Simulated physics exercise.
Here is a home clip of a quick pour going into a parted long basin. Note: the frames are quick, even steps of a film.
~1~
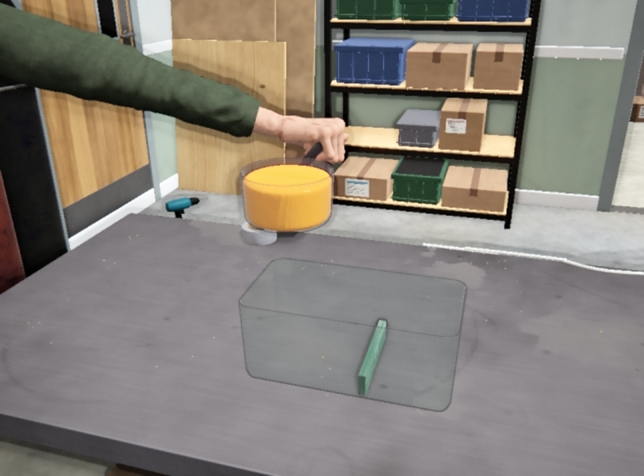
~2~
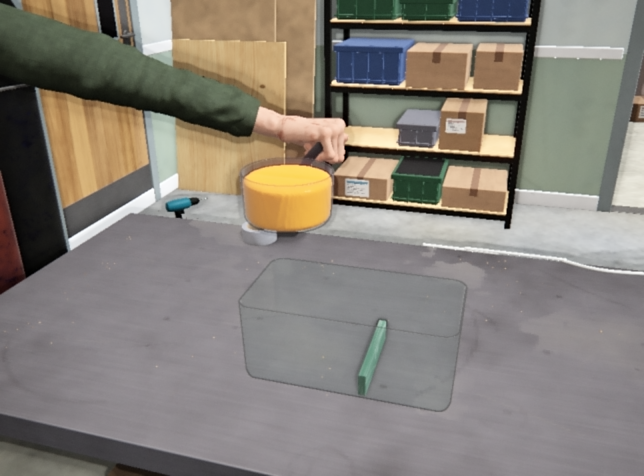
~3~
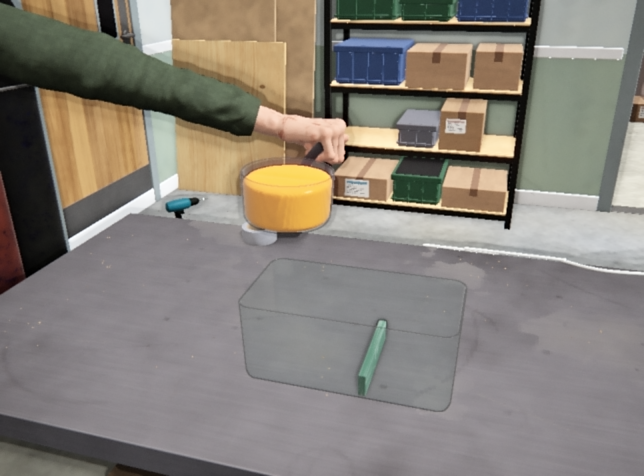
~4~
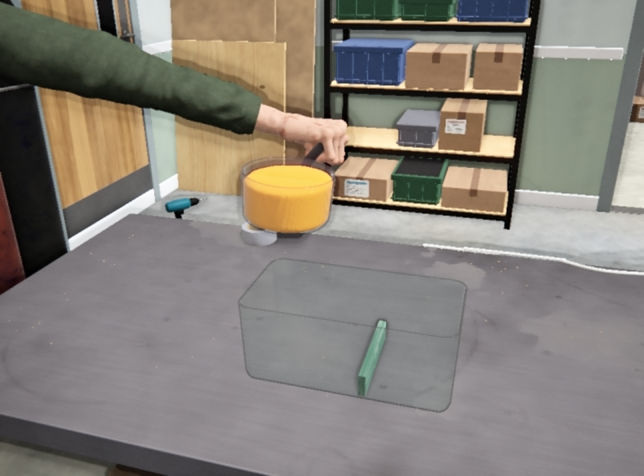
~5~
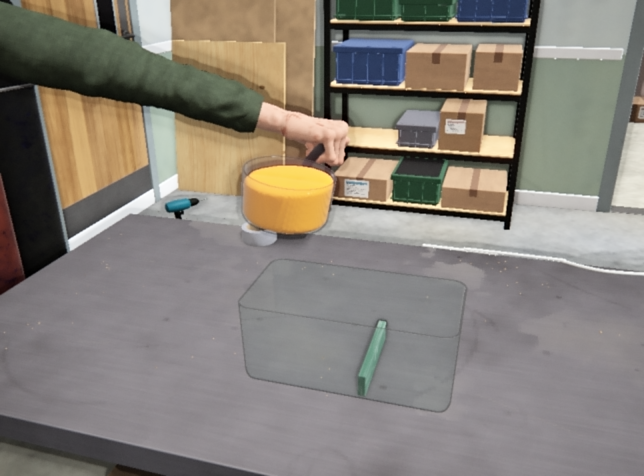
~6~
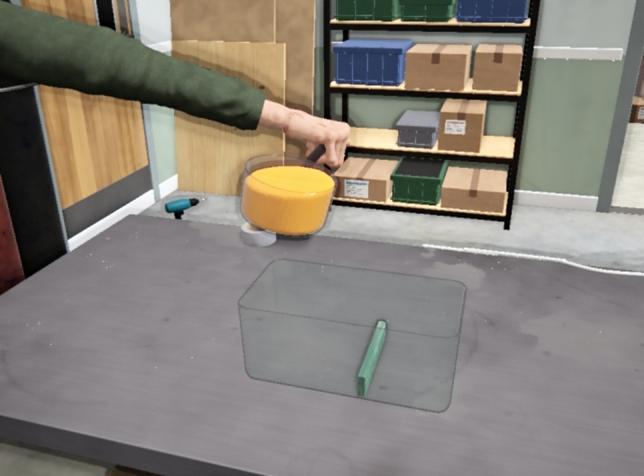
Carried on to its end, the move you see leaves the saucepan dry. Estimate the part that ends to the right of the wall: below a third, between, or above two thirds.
The share right of the wall is going to reach a third without passing two thirds.
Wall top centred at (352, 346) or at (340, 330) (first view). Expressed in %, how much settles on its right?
Around 70 per cent for the first, around 90 per cent for the second.
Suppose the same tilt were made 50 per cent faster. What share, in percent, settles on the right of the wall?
It comes to around 40 per cent.
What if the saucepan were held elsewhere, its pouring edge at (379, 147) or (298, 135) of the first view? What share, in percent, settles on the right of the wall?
First try: 70 percent; second try: 15 percent.
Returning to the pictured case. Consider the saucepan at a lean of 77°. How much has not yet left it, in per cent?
About 50 % remains.
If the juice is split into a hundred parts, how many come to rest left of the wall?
I'd put it near 45 per cent.
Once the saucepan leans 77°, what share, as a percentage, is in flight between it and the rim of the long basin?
It's close to 40 per cent.
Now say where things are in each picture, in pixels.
In the first frame, it leans 0°; its right rim is at (331, 176); the juice meets the walls at (248, 174) and (331, 181); the long basin's rim runs from (256, 280) to (463, 309); the wall's top is at (373, 347).
In the second frame, it leans 1°; its right rim is at (331, 176); the juice meets the walls at (248, 174) and (331, 181).
In the third frame, it leans 2°; its right rim is at (332, 178); the juice meets the walls at (248, 173) and (331, 182).
In the fourth frame, it leans 5°; its right rim is at (333, 180); the juice meets the walls at (249, 173) and (331, 183).
In the fifth frame, it leans 8°; its right rim is at (333, 183); the juice meets the walls at (249, 174) and (333, 184).
In the sixth frame, it leans 13°; its right rim is at (334, 187); the juice meets the walls at (250, 174) and (333, 184).
A moment on, the saucepan is tipped on its side and 49 per cent is still to pour, 4 is left of the wall and 9 right of it.
Next, the saucepan is tipped right over and 6 per cent is still to pour, 30 is left of the wall and 55 right of it.
Then the saucepan is tipped right over and 0 per cent is still to pour, 45 is left of the wall and 53 right of it.
Later the saucepan is tipped right over and 0 per cent is still to pour, 46 is left of the wall and 54 right of it.
In the end 46 per cent lies left of the wall, 54 right of it and 1 outside.
